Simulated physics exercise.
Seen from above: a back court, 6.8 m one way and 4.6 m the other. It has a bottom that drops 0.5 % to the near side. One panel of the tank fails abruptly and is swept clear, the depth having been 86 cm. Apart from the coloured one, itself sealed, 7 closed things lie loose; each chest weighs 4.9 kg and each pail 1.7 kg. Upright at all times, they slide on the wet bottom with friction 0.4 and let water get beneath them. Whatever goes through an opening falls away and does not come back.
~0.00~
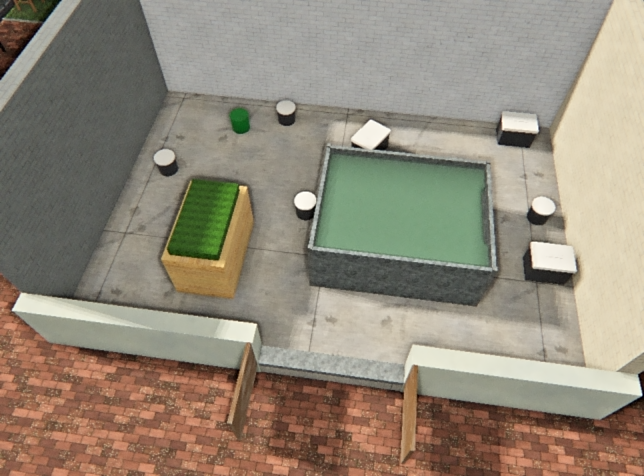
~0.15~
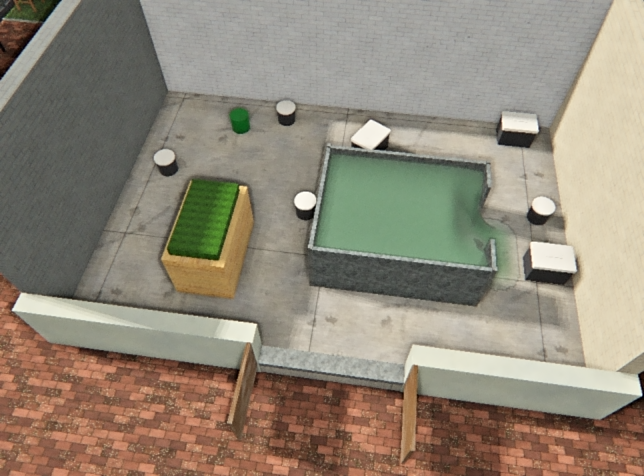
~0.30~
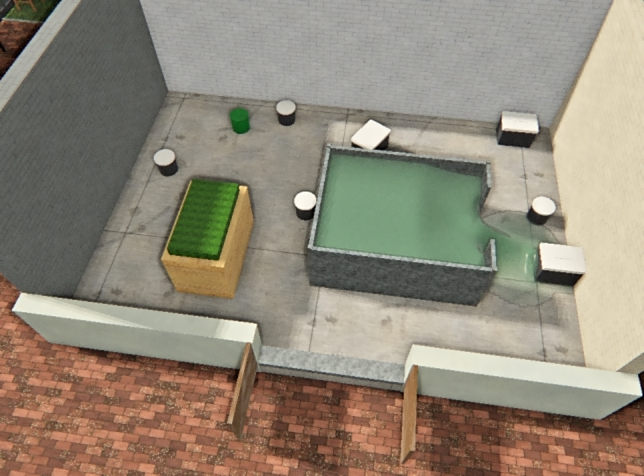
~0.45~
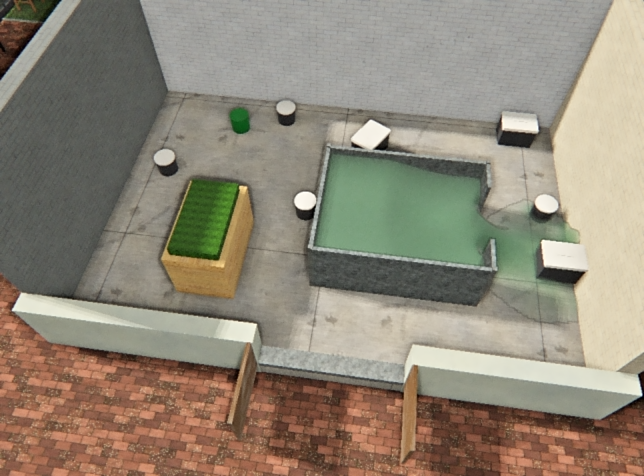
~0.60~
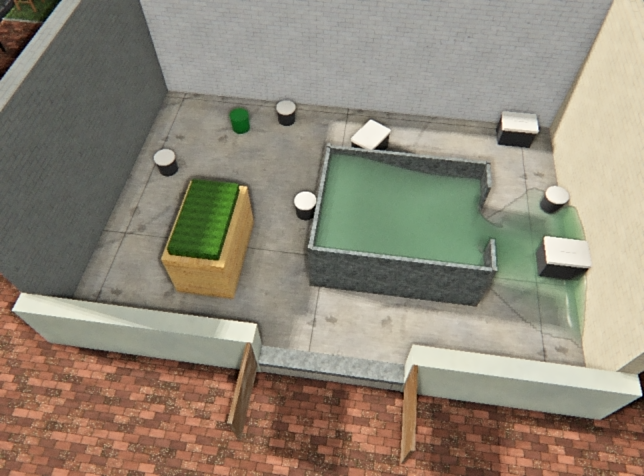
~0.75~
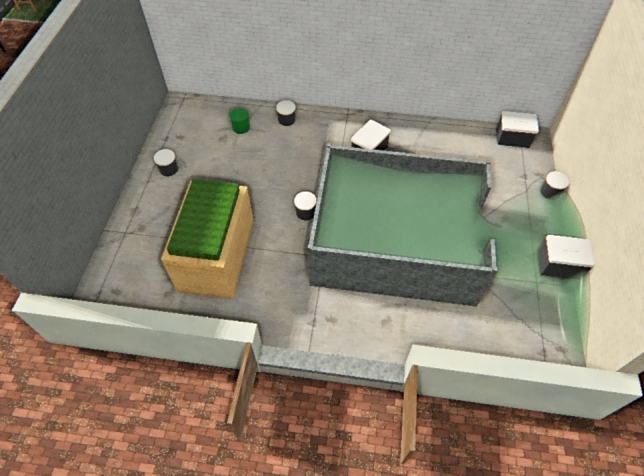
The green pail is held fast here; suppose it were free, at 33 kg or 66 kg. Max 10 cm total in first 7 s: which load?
Lighter.
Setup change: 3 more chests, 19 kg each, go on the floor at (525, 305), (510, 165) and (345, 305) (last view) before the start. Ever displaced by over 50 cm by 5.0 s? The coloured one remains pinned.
Going through them in that order, the answers are too far, too far and too far.
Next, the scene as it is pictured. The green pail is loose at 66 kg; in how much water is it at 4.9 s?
Depth: Approx. 6 cm.
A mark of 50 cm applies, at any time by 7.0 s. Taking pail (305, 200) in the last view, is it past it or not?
Here the answer is not beyond.
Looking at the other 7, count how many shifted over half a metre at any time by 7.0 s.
6.
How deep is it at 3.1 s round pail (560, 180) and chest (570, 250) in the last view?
Some 5 cm at the first, some 11 cm at the second.
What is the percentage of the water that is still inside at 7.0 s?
About 94 in a hundred parts of the water.
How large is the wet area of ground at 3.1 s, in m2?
Around 20 m2 of it.
After 1.4 s the green pail would be 0 cm from its start with 33 kg and 0 cm from its start with 66 kg; 0 cm of water round it then.
After 3.1 s the green pail would be 0 cm from its start with 33 kg and 0 cm from its start with 66 kg; 0 cm of water round it then.
After 4.9 s the green pail would be 0 cm from its start with 33 kg and 0 cm from its start with 66 kg; 6 cm of water round it then.
After 7.0 s the green pail would be 0 cm from its start with 33 kg and 0 cm from its start with 66 kg; 9 cm of water round it then.
